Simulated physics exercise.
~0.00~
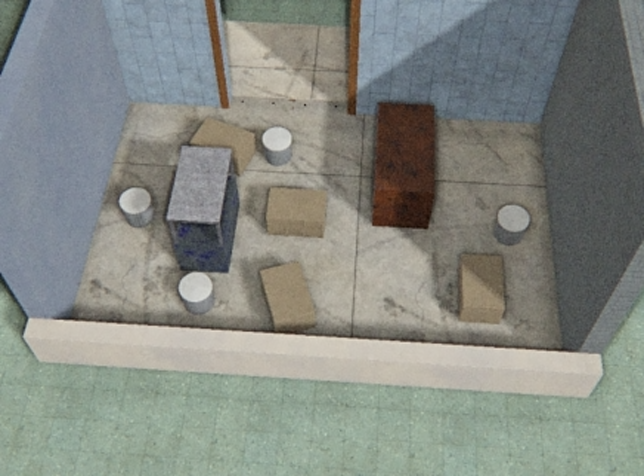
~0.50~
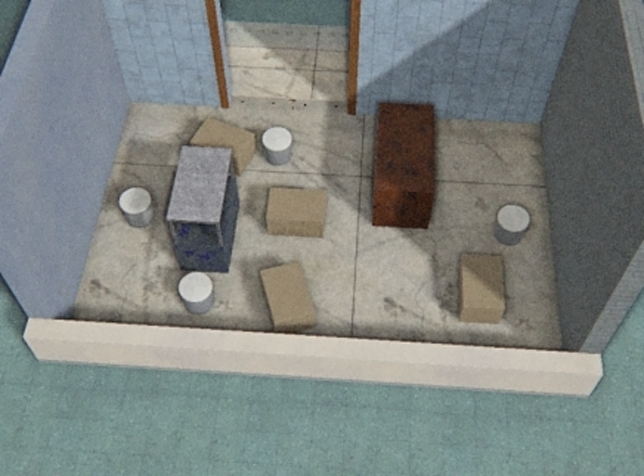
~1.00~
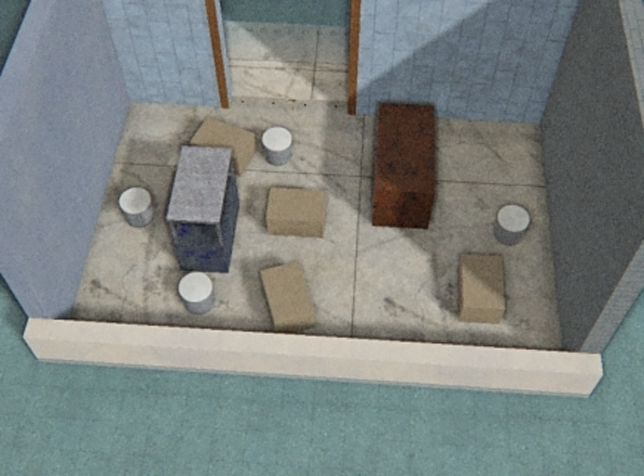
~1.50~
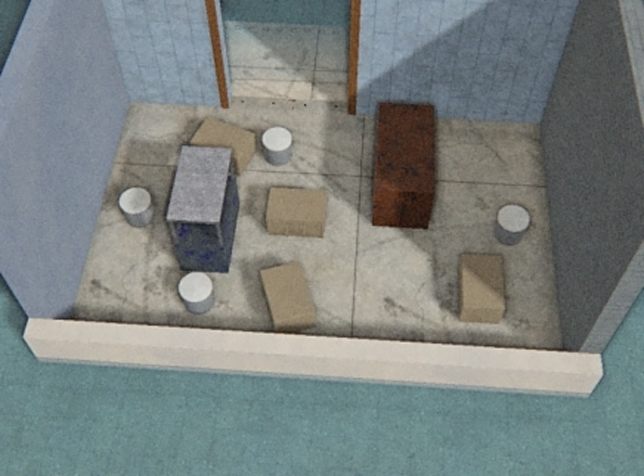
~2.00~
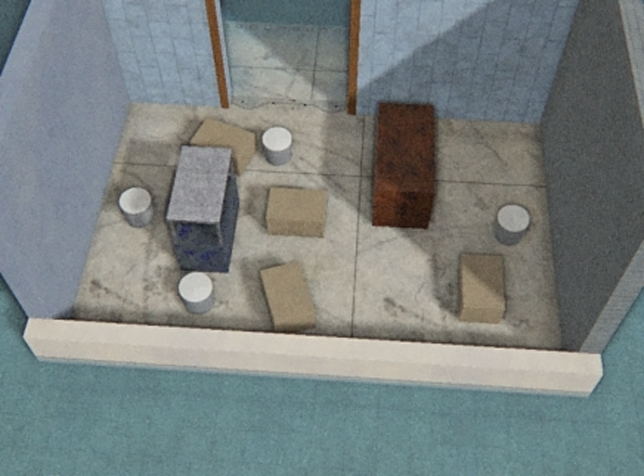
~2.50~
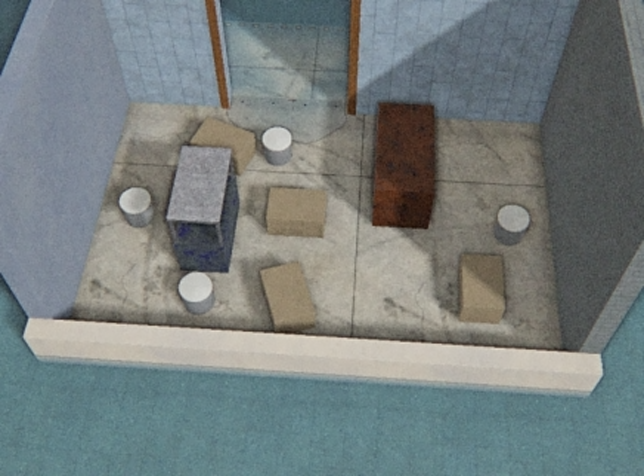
Greenish water rose outside a small store and crept in over the floor of the open doorway at the back, while the scattered crates, pails and two tall blocks inside stayed where they were.
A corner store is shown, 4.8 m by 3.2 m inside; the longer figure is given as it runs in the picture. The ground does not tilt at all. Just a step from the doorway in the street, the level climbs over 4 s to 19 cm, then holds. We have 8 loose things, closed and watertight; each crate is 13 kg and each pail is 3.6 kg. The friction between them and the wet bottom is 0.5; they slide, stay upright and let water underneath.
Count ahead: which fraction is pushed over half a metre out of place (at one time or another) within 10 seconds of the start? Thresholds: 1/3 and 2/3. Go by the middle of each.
The count is two thirds or higher.
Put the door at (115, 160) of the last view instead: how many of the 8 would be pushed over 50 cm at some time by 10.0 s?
That gives 3 of them.
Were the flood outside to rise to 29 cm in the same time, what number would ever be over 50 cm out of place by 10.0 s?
Then the count would be 8.
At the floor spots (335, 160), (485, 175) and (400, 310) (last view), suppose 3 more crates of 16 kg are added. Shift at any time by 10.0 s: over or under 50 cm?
In the same order as the question: Farther, not as far, farther.
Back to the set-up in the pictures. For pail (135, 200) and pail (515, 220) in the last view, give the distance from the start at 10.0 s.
First 100 cm, then 60 cm.
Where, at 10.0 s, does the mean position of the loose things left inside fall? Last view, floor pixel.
They're centred close to (318, 269).
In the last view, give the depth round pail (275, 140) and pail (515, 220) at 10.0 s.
Depths: Near 11 cm, then near 3 cm.
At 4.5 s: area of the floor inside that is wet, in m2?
Wet area: Approx. 4.5 m2.
After 3.5 s 0 of 8 are over 50 cm from their spots; 0 afloat.
After 4.5 s 1 of 8 are over 50 cm from their spots; 1 afloat.
After 7.0 s 4 of 8 are over 50 cm from their spots; 4 afloat.
After 10.0 s 7 of 8 are over 50 cm from their spots, and 7 have been at some point; 5 afloat.
